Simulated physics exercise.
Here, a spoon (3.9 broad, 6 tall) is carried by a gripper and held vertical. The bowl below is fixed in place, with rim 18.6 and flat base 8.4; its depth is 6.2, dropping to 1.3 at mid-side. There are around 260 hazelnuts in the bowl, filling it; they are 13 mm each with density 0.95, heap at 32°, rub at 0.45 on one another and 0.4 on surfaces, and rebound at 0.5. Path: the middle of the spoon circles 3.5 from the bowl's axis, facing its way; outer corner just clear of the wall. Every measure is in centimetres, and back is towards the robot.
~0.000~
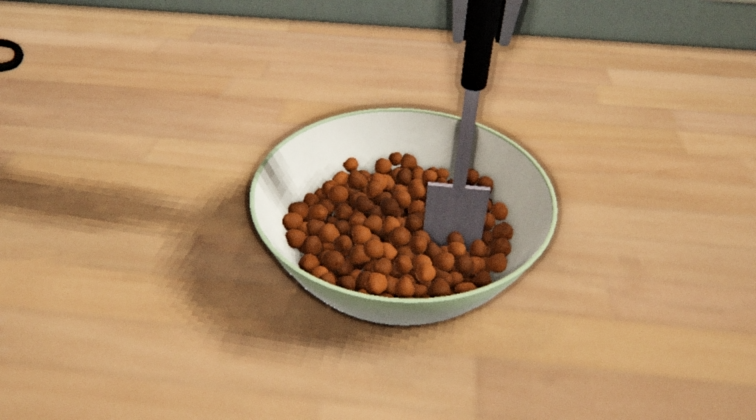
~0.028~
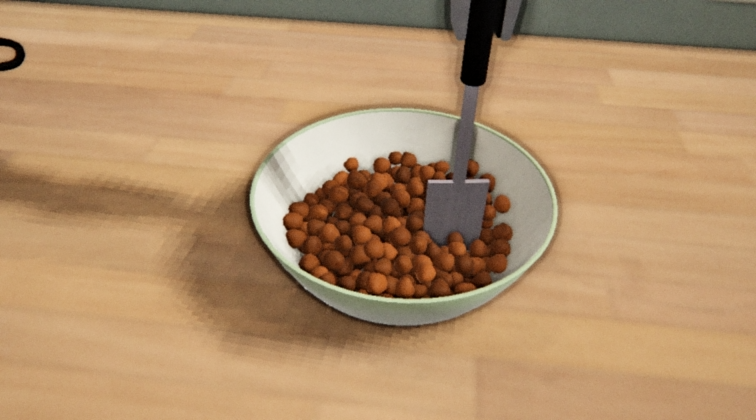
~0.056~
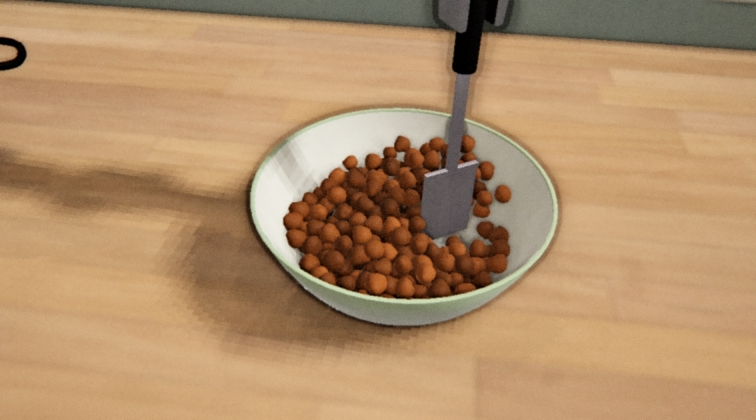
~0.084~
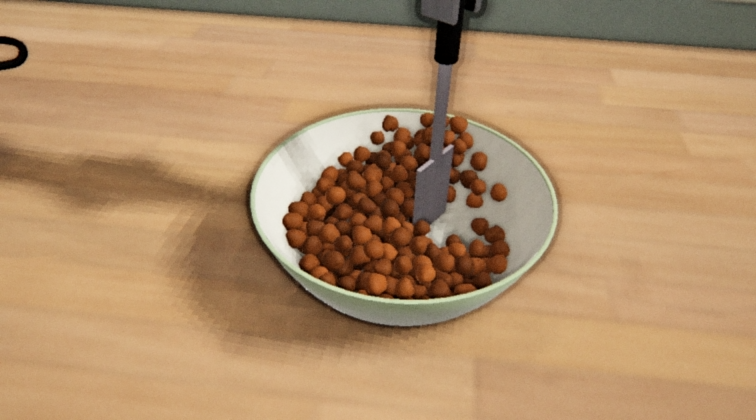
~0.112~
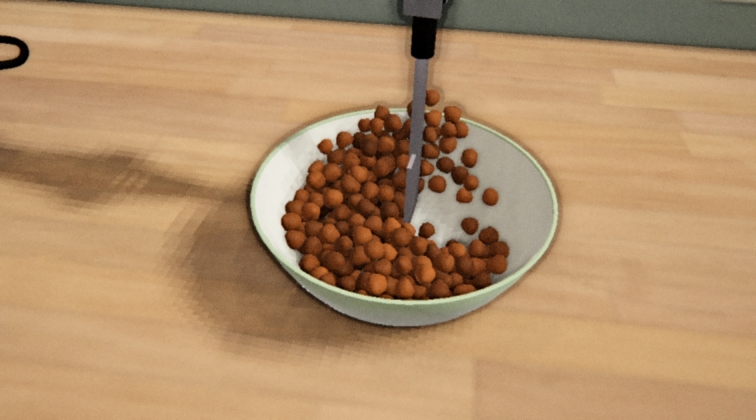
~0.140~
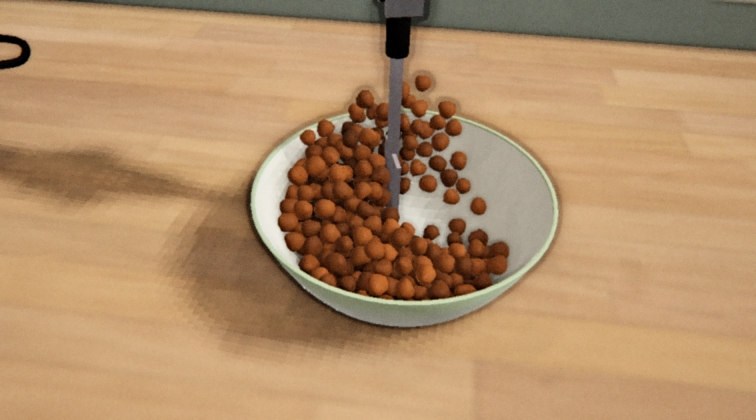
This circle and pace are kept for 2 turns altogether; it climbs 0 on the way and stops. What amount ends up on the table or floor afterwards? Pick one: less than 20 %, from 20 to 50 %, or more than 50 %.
From 20 to 50 %.
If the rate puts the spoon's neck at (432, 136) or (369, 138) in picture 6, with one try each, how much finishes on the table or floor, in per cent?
Around 10 and 40 per cent respectively.
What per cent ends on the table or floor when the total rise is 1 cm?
20 %.
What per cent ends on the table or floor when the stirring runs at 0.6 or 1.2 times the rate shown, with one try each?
I'd expect about 5 per cent, then about 35 per cent.
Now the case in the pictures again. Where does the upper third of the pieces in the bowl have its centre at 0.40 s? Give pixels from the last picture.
Roughly at (495, 215).
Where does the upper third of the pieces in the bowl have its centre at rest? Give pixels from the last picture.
Roughly pixel (476, 218).
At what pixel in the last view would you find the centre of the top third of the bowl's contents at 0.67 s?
(311, 245).
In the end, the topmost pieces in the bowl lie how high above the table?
The top sits some 6.0 cm up.
By 0.40 s, 346° round, highest piece 9 above the table; 220 in the bowl, 22 on the table or floor, 13 in flight or on the tool.
By 0.67 s, 223° round, highest piece 11 above the table; 193 in the bowl, 51 on the table or floor, 11 in flight or on the tool.
By 1.00 s, 0° round, highest piece 6 above the table; 183 in the bowl, 72 on the table or floor.
By 1.70 s, 0° round, highest piece 6 above the table; 183 in the bowl, 72 on the table or floor.
Final count, 183 in the bowl, 72 on the table or floor. That is 28 % on the table or floor.
